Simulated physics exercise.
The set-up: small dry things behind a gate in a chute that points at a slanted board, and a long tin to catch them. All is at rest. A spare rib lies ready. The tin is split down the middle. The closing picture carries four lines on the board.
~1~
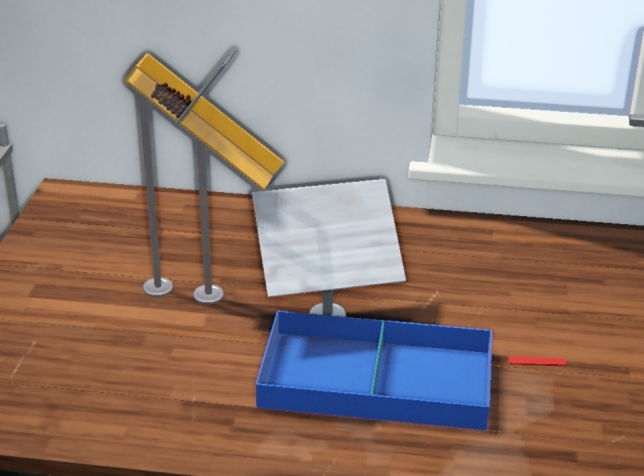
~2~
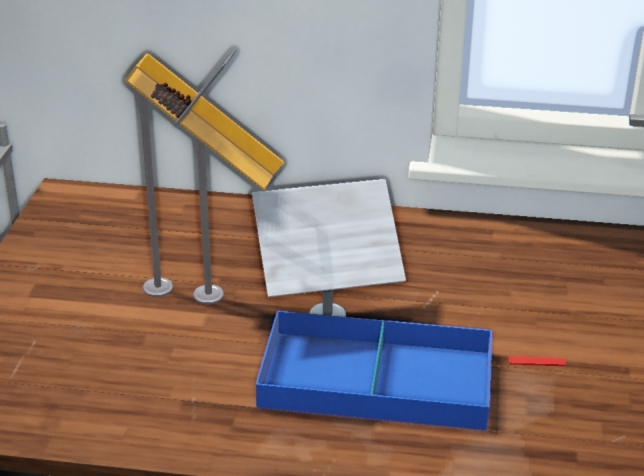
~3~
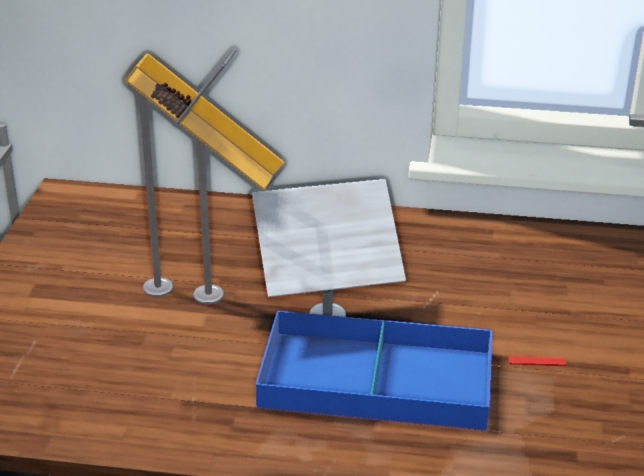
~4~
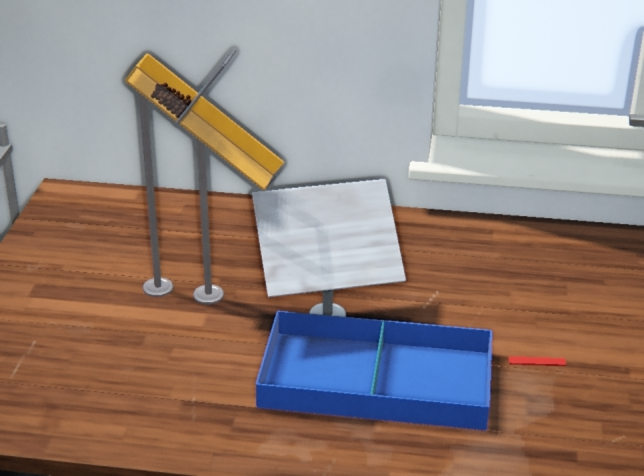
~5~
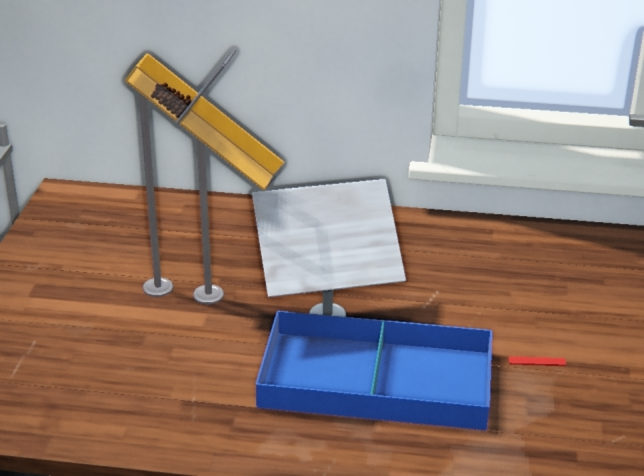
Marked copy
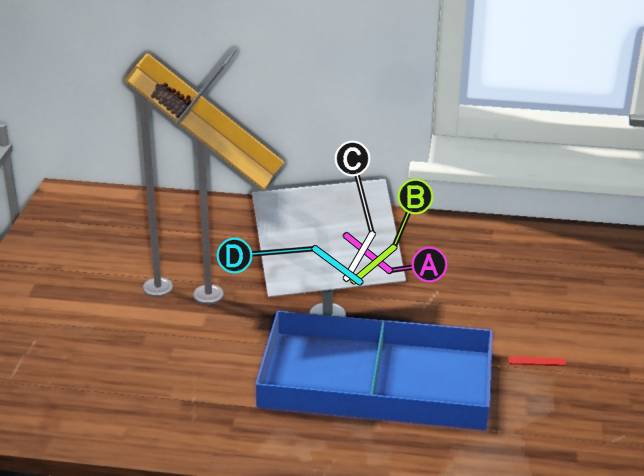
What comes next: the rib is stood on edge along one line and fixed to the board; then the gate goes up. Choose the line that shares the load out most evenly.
Line A.
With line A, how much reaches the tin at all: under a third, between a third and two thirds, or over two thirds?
It is over two thirds.
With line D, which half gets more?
The right half.
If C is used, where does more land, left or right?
More lands on the left.
On the marked copy, line A from (346, 235) to (389, 270); line B from (393, 247) to (353, 280); line C from (372, 233) to (346, 278); line D from (314, 248) to (359, 281).
If A is chosen, of what is caught, about half in the left half, about half in the right.
If B is chosen, of what is caught, nearly all in the left half, a small part in the right.
If C is chosen, of what is caught, nearly all in the left half, a stray few in the right.
If D is chosen, of what is caught, a small part in the left half, most in the right.
